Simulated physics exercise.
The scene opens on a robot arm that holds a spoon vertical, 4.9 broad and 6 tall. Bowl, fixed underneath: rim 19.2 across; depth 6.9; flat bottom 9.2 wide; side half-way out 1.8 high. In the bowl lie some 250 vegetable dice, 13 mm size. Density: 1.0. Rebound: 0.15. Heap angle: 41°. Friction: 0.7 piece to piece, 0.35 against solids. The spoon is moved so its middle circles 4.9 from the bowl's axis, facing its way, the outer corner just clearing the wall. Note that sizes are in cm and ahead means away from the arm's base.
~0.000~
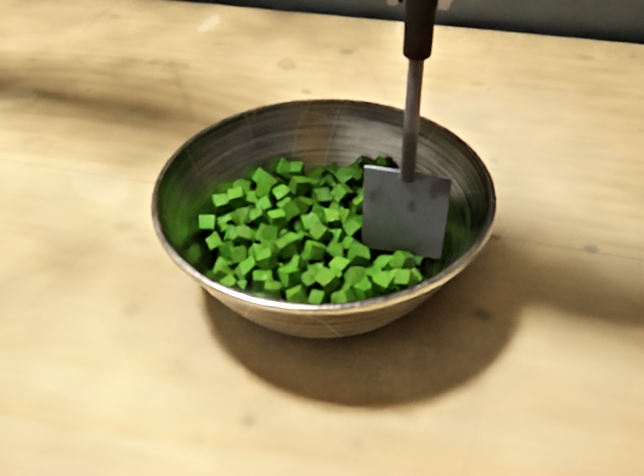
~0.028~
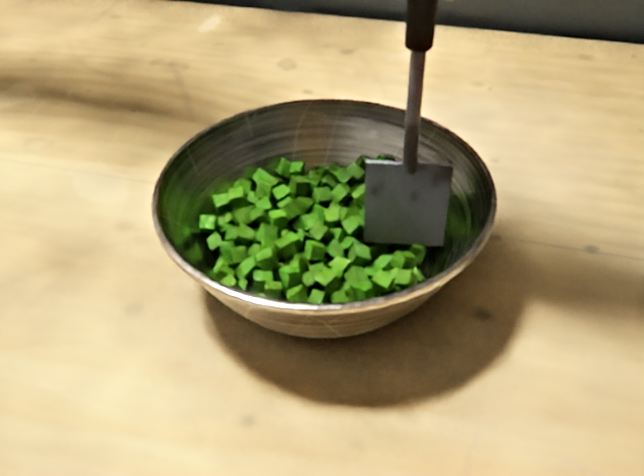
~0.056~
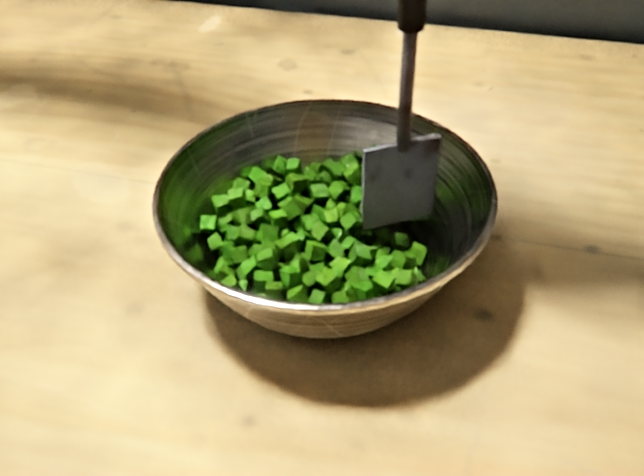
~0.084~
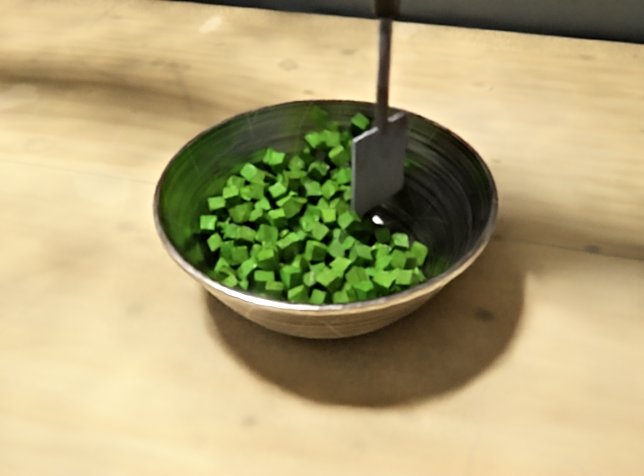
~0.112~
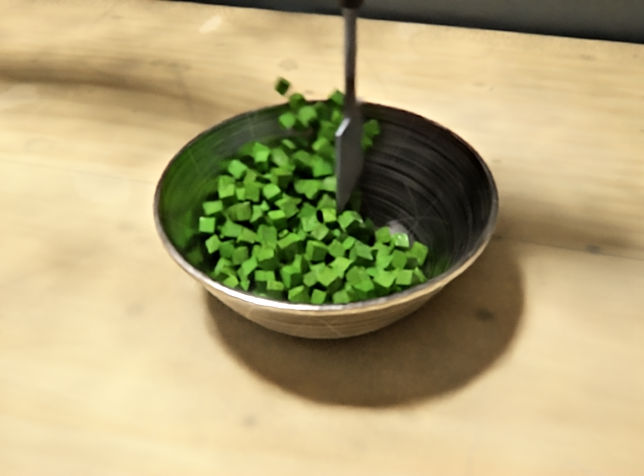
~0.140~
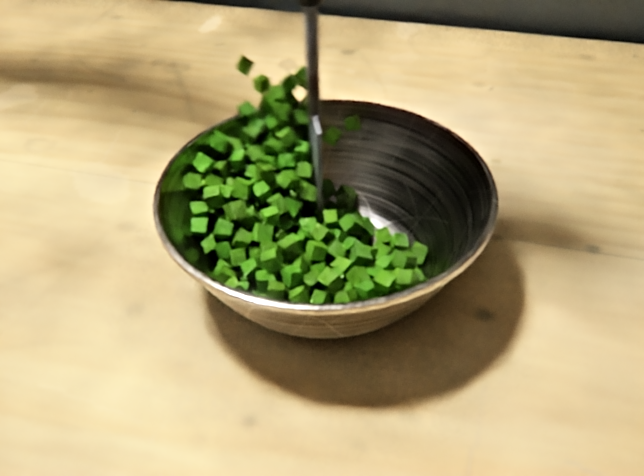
A flat metal blade sweeps leftward through a bowl, pushing green cubes up the far side.
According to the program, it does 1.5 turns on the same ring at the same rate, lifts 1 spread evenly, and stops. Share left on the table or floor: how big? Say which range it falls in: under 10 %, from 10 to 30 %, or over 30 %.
It falls over 30 %.
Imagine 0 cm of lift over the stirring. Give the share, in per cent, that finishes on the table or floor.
Estimate: Close to 50 %.
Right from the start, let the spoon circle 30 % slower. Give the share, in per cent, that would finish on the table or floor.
Estimated share: About 25 per cent.
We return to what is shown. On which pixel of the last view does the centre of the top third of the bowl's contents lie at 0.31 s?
Near (343, 280).
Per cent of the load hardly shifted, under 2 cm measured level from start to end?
Around 15 per cent.
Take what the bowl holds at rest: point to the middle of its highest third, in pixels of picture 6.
(281, 279).
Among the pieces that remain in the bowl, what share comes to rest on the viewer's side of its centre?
About 60 per cent.
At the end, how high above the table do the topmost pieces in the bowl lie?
The top sits some 5.5 cm up.
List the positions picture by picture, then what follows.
Spoon neck at (409, 149), 0° round; upper third of the load around (310, 222), from x 210 to 430, top at y 165; 253 in the bowl, in the first picture.
Spoon neck at (411, 141), 9° round; upper third of the load around (311, 218), from x 210 to 430, top at y 165, in the second picture.
Spoon neck at (404, 120), 34° round; upper third of the load around (313, 205), from x 210 to 425, top at y 155, in the third picture.
Spoon neck at (382, 103), 60° round; upper third of the load around (309, 193), from x 210 to 420, top at y 115, in the fourth picture.
Spoon neck at (350, 93), 86° round; upper third of the load around (292, 181), from x 210 to 420, top at y 85, in the fifth picture.
Spoon neck at (314, 91), 112° round; upper third of the load around (271, 174), from x 190 to 420, top at y 65; 250 in the bowl, 3 in flight or on the tool, in the sixth picture.
After 0.31 s, 276° round, highest piece 10 above the table; 205 in the bowl, 14 on the table or floor, 34 in flight or on the tool.
After 0.49 s, 79° round, highest piece 9 above the table; 174 in the bowl, 61 on the table or floor, 18 in flight or on the tool.
After 0.78 s, 180° round, highest piece 7 above the table; 149 in the bowl, 104 on the table or floor.
After 1.48 s, 180° round, highest piece 5 above the table; 149 in the bowl, 104 on the table or floor.
At rest, 149 in the bowl, 104 on the table or floor. That is 41 % on the table or floor.
